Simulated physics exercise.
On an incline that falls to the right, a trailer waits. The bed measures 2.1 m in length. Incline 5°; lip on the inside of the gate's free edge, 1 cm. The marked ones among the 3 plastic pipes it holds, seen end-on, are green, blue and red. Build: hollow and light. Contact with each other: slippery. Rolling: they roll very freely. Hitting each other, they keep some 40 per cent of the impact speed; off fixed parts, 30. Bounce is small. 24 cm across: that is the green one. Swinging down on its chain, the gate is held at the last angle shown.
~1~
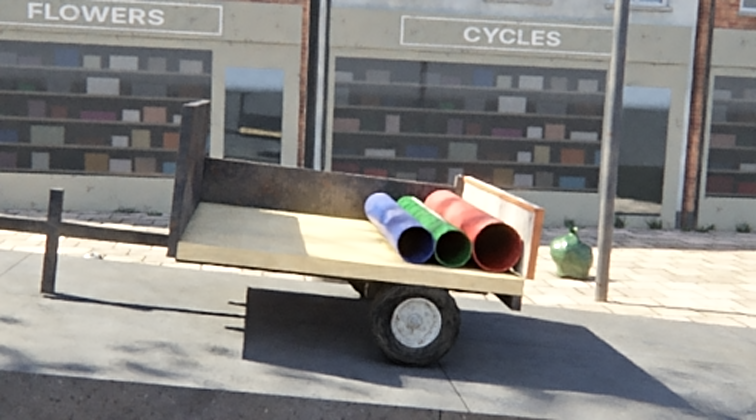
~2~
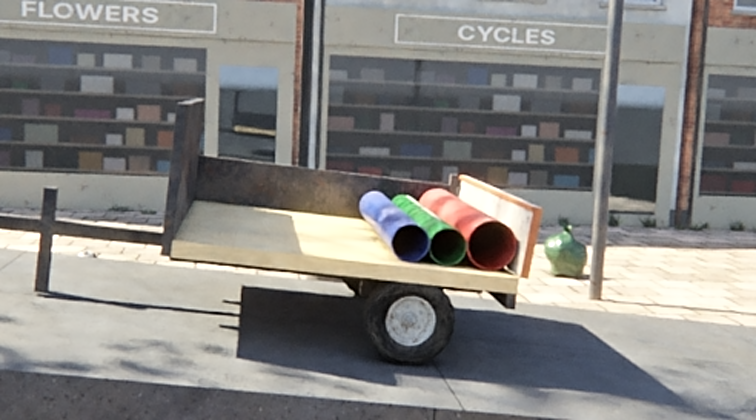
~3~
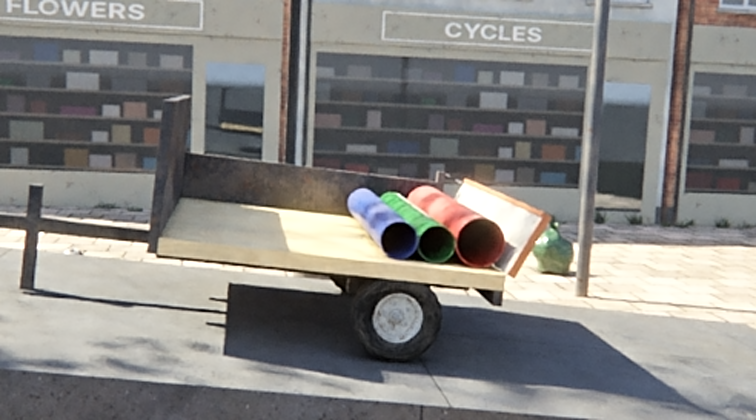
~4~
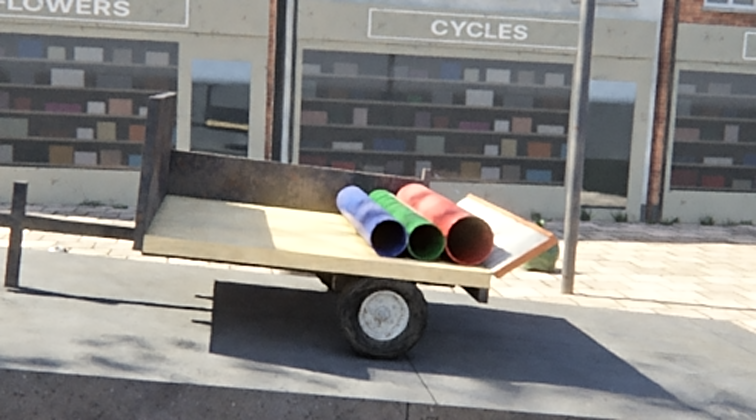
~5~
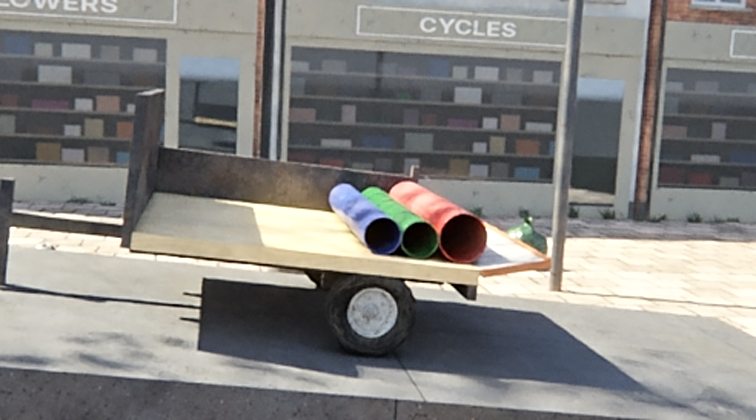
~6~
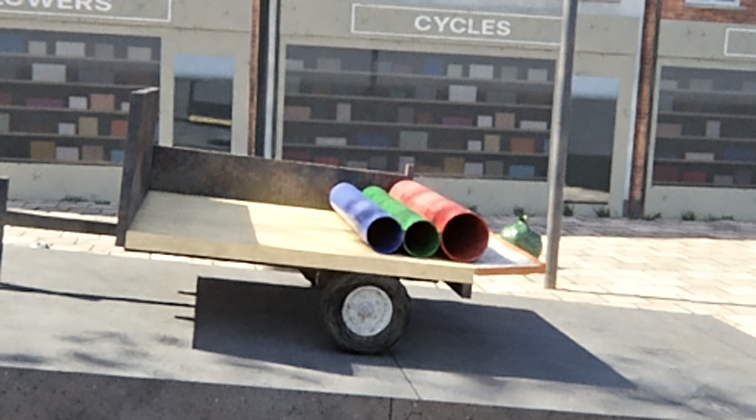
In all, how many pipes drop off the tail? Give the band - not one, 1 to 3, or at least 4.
Band: Not one.
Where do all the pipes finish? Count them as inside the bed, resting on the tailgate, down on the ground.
1, 2 and 0.
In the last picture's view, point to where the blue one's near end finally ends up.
You'll find it at roughly (444, 241) in the final picture.
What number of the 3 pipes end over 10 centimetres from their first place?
Total tallied: 3.
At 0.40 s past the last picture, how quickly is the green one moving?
I'd put it near 0.3 m/s.
Another 0.4 s on from the last picture, green is on the bed, 20 cm short of the hinge, rolling right; blue is on the bed, 45 cm short of the hinge, rolling right; red is on the gate, 5 cm past the hinge, rolling right; 0 out so far.
Another 0.8 s on from the last picture, green is on the bed, 10 cm short of the hinge, rolling right; blue is on the bed, 35 cm short of the hinge, rolling right; red is on the gate, 20 cm past the hinge, rolling right; 0 out so far.
Another 1.3 s on from the last picture, green is on the gate, 5 cm past the hinge, rolling right; blue is on the bed, 25 cm short of the hinge, rolling right; red is on the gate, 30 cm past the hinge, rolling right; 0 out so far.
In the end (1.8 s after the last picture), green is on the gate, 5 cm past the hinge; blue is on the bed, 20 cm short of the hinge; red is on the gate, 30 cm past the hinge; 0 out so far.
